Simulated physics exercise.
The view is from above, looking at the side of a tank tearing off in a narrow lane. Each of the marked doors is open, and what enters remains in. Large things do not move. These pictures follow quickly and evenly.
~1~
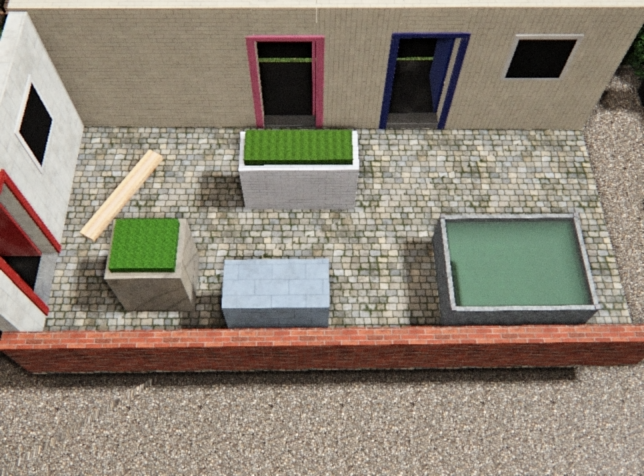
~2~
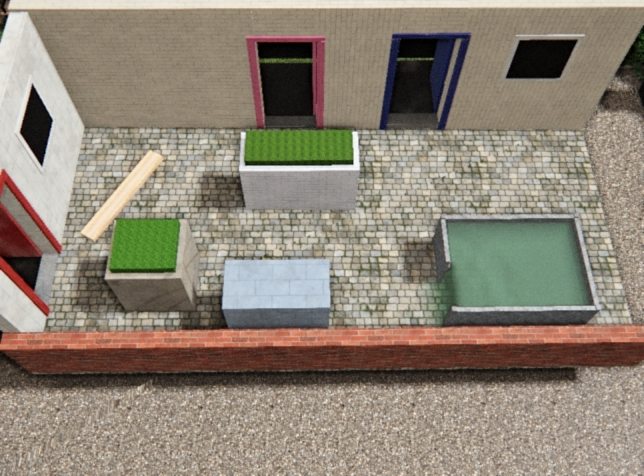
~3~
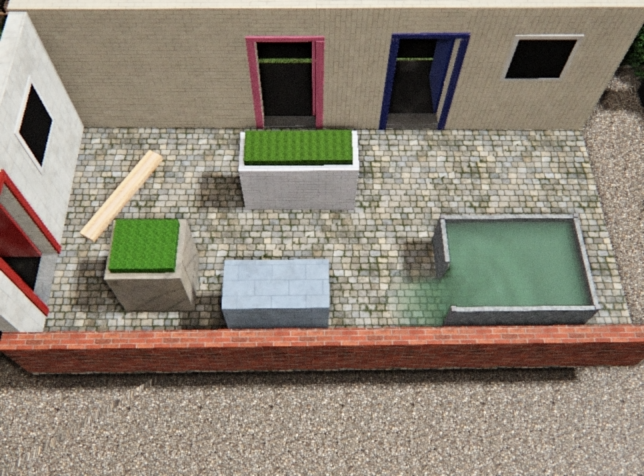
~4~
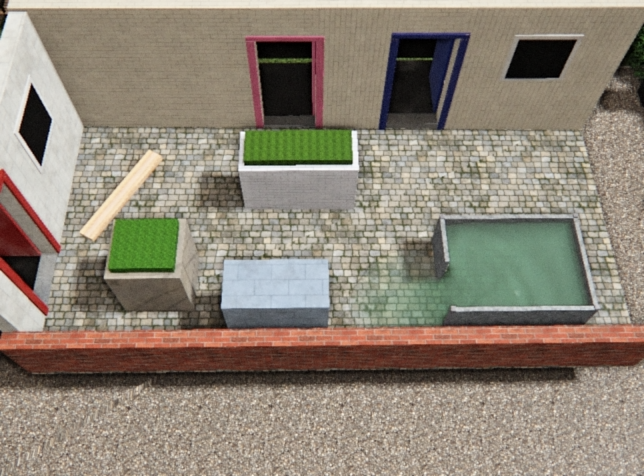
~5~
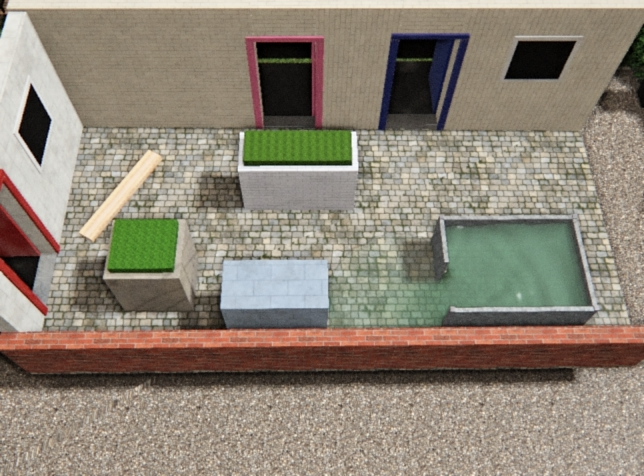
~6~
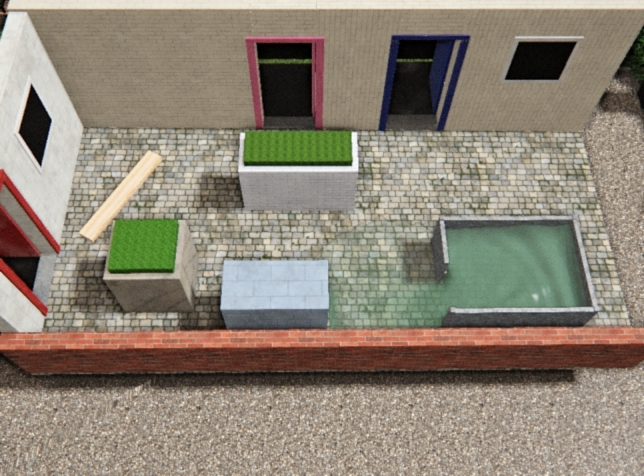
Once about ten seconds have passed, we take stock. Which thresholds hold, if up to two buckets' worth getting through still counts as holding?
The red door does not hold; the pink door holds; the blue door holds.
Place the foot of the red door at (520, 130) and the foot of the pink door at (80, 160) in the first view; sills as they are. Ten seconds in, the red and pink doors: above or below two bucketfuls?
Note: Red lets in too little; pink lets in too little.
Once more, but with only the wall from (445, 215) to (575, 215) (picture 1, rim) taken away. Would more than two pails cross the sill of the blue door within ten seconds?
In short: Blue tops the mark.
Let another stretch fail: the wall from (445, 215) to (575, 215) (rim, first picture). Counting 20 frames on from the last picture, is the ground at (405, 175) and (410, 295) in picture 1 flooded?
Point one reached; point two not reached.
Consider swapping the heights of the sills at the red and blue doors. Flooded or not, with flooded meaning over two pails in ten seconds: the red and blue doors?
My guess is the red one gets less than that and the blue one gets more than that.
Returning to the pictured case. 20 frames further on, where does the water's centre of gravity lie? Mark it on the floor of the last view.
At roughly (381, 276).
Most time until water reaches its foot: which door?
It has to be the pink-painted one.
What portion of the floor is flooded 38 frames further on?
About 85 %.
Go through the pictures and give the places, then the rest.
The first picture shows the open tank at (515, 263) is whole and still.
In the second picture, the front is at a hidden place, out from the gap at (446, 299).
In the third picture, water pours out at (445, 300) and has run to (394, 288).
In the fourth picture, the front is at (359, 318), out from the gap at (445, 300).
In the fifth picture, water pours out at (444, 300) and has run to a hidden place.
In the sixth picture, water pours out at (445, 301) and has run to a hidden place.
A moment on, water covers 20 % of the floor; the red door not reached, the pink door not reached, the blue door not reached.
Next, water covers 35 % of the floor; the red door not reached, the pink door not reached, the blue door not reached.
Then, water covers 50 % of the floor; the red door under two buckets in, the pink door not reached, the blue door not reached.
Later, water covers 85 % of the floor; the red door over two buckets in, the pink door wet at the sill, nothing in, the blue door wet at the sill, nothing in.
In the end, water covers 90 % of the floor; the red door far over two buckets in, the pink door wet at the sill, nothing in, the blue door wet at the sill, nothing in.
